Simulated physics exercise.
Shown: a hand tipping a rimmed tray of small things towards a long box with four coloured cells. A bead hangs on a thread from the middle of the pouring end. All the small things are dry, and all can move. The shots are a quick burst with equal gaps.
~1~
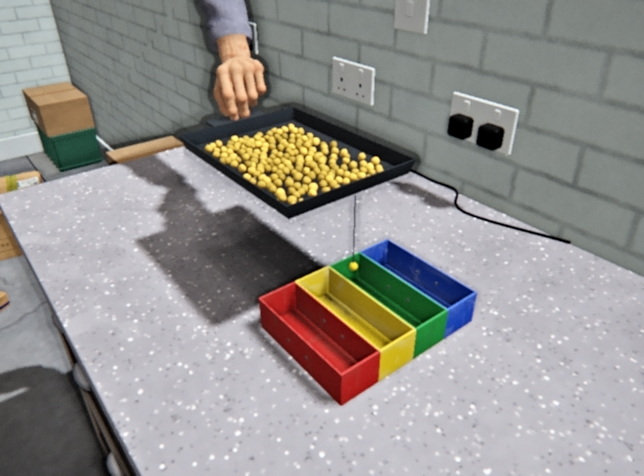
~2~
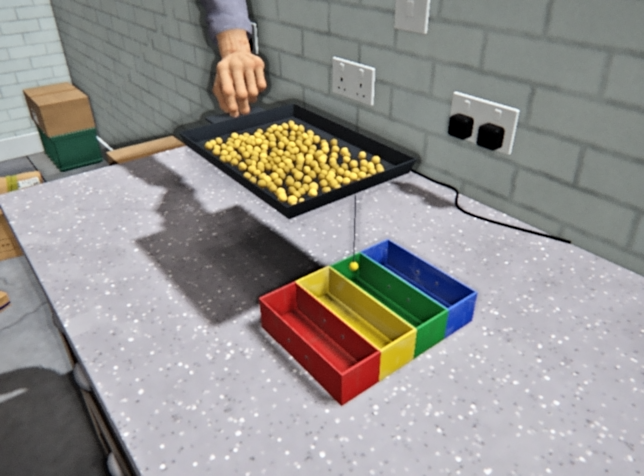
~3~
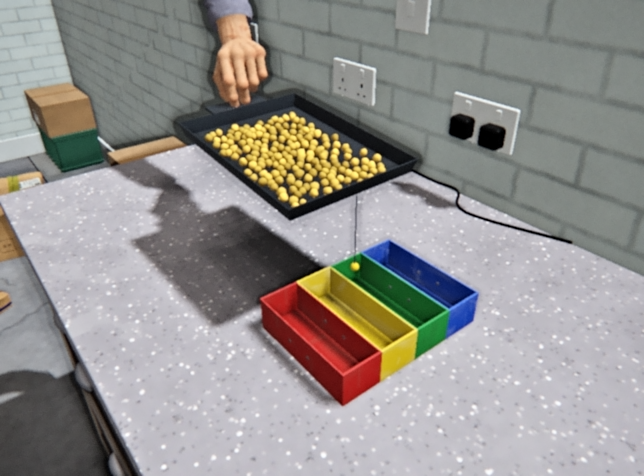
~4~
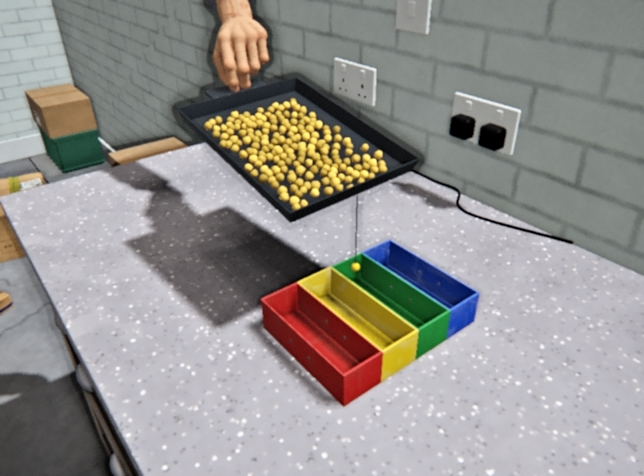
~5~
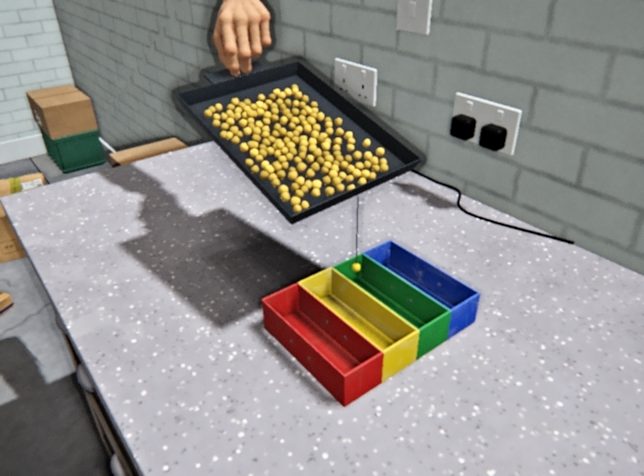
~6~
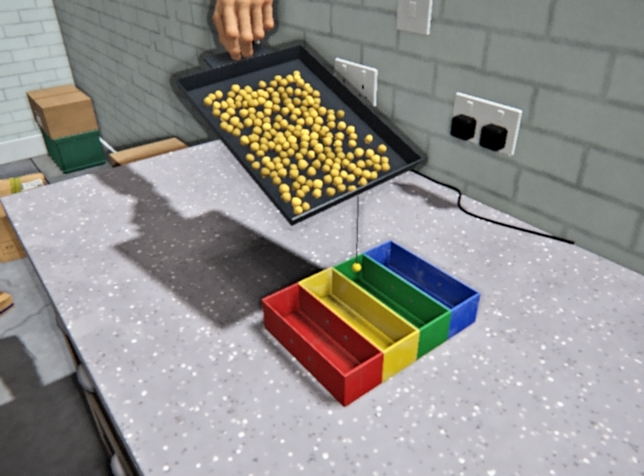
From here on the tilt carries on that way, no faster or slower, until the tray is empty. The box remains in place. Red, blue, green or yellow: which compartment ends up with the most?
The red one.
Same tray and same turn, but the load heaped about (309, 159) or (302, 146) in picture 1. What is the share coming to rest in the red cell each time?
From the first start you get 30 in a hundred, from the second 40 in a hundred.
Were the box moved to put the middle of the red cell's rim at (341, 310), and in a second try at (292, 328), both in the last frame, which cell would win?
So it would be that red cell first and the yellow cell after that.
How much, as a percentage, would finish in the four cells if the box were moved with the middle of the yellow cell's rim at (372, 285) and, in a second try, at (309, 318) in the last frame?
Close to 60 in a hundred, followed by close to 90 in a hundred.
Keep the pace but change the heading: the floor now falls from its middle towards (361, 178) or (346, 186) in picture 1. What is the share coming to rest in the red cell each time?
First heading 0 %, second heading 10 %.
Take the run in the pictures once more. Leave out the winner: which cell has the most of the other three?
Second place belongs to yellow.
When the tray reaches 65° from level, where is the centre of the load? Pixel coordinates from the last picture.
(325, 161).
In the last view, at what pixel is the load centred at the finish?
I'd put the middle somewhere around (350, 343).
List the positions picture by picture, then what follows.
Corners of the pouring end at (288, 203) and (410, 159), level; middle of the load at (292, 160), puffed corn balls; bead on its thread at (353, 267); red cell at (360, 375); yellow cell at (397, 352); green cell at (430, 332); blue cell at (460, 313), in the first frame.
Corners of the pouring end at (289, 203) and (410, 159), level; middle of the load at (292, 158), in the second frame.
Corners of the pouring end at (290, 205) and (412, 158), tipped barely, lowest at the left corner; middle of the load at (293, 154), in the third frame.
Corners of the pouring end at (291, 208) and (414, 158), tipped a little, lowest at the left corner; middle of the load at (294, 147), in the fourth frame.
Corners of the pouring end at (293, 212) and (416, 158), tipped clearly, lowest at the left corner; middle of the load at (295, 140), in the fifth frame.
Corners of the pouring end at (293, 214) and (417, 158), tipped clearly, lowest at the left corner; middle of the load at (296, 134); red cell at (364, 377); yellow cell at (400, 354); green cell at (434, 333); blue cell at (464, 314), in the sixth frame.
Soon, tray tipped steeply; all on the tray.
A while on, tray tipped past a quarter turn; most on the tray; a small part in the red cell; a small part in the yellow cell; a stray few in the blue cell; a small part falling or outside the box.
Towards the end, tray tipped past a quarter turn; about half in the red cell; about a quarter in the yellow cell; a small part in the green cell; a small part in the blue cell; a small part falling or outside the box.
Finally, tray tipped past a quarter turn; about half in the red cell; about a quarter in the yellow cell; a small part in the green cell; a small part in the blue cell; a small part outside the box.
